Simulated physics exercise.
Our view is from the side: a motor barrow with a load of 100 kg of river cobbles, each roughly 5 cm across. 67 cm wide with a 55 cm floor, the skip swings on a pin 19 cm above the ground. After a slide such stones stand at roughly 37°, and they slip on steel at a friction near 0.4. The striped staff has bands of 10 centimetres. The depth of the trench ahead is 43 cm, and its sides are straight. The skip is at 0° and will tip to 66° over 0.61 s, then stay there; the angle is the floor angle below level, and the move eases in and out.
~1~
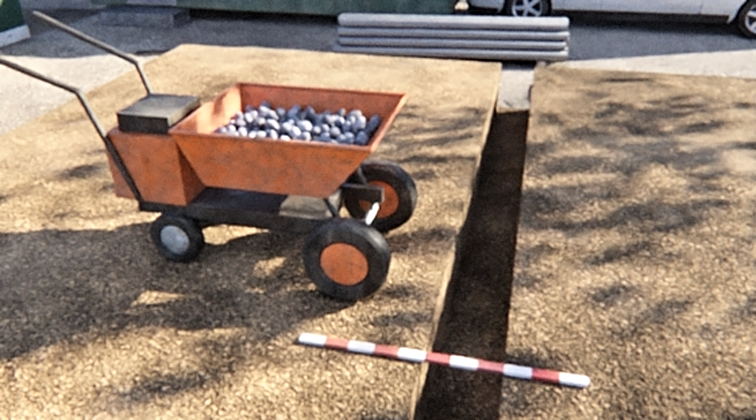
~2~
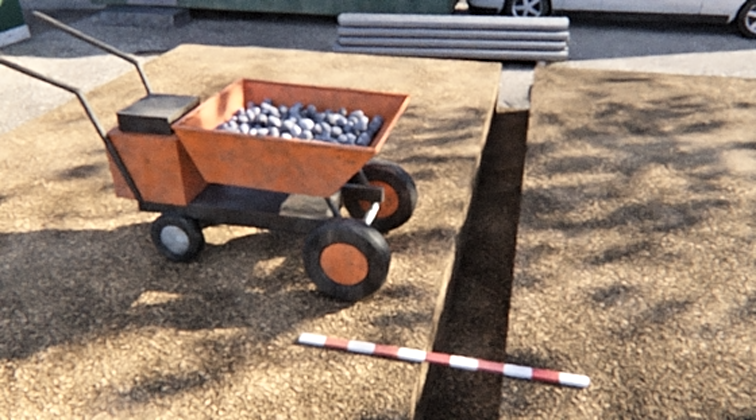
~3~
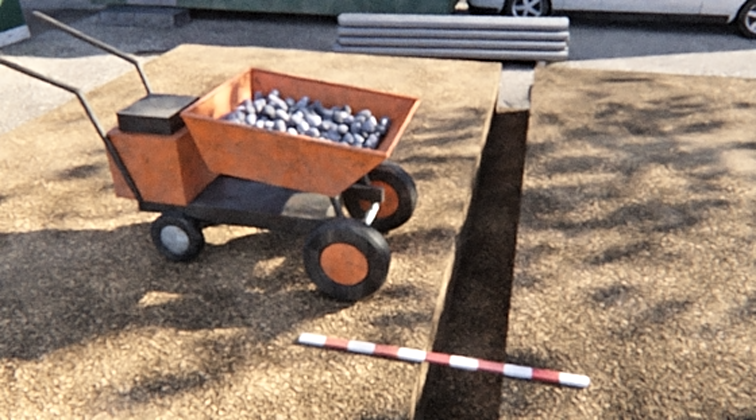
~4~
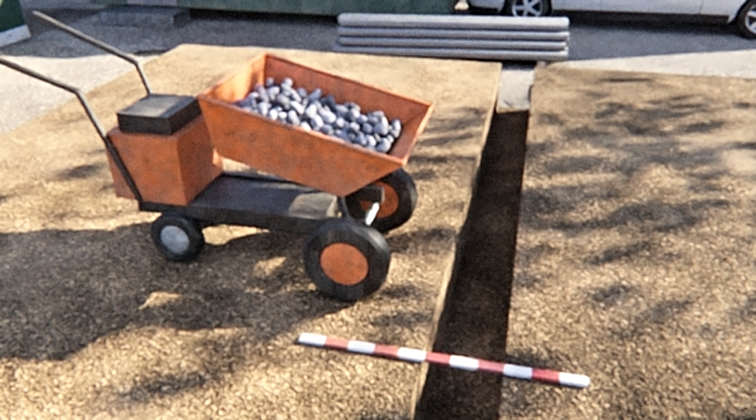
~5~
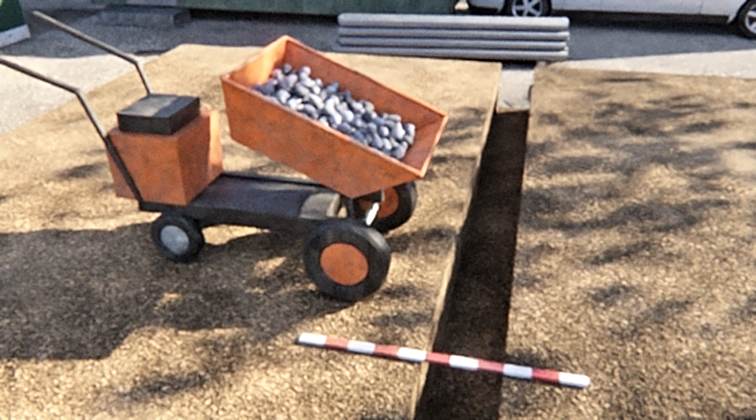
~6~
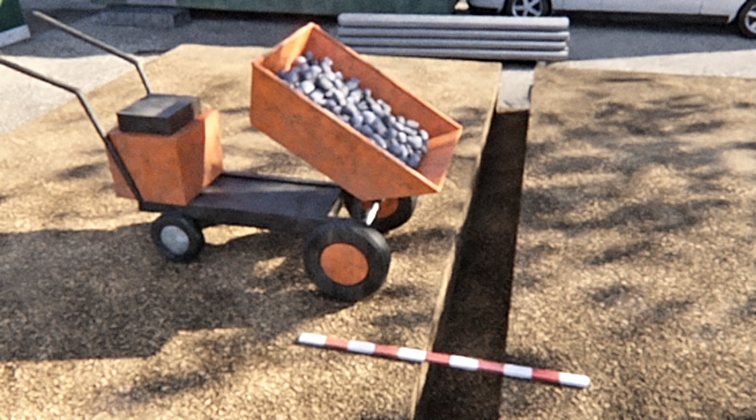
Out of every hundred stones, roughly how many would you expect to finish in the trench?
Close to 30 in every hundred.
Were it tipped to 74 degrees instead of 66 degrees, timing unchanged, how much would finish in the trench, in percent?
Share in trench: Approx. 20%.
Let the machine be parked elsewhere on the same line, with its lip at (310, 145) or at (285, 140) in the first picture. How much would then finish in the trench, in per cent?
First place: Near 80%; second place: Near 80%.
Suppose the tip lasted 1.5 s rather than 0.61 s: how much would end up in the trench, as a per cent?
That works out at about 55 in a hundred.
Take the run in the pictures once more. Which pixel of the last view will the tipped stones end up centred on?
Roughly at pixel (559, 281).
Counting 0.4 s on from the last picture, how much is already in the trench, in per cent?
By that moment, roughly 10 per cent of the load.
Then, 0.2 s after the last picture the floor is at 56°, 100 % in the skip; the foremost stones are at (452, 191).
Then, 0.4 s after the last picture the floor is at 66°, 82 % in the skip, 8 % in the trench, 9 % past the trench; the foremost stones are at (542, 262).
Then, 0.8 s after the last picture the floor is at 66°, 21 % in the skip, 10 % in the trench, 68 % past the trench; the foremost stones are at (697, 291).
Then, 2.7 s after the last picture the floor is at 66°, 0 % in the skip, 30 % in the trench, 70 % past the trench; the foremost stones are past the picture's edge.
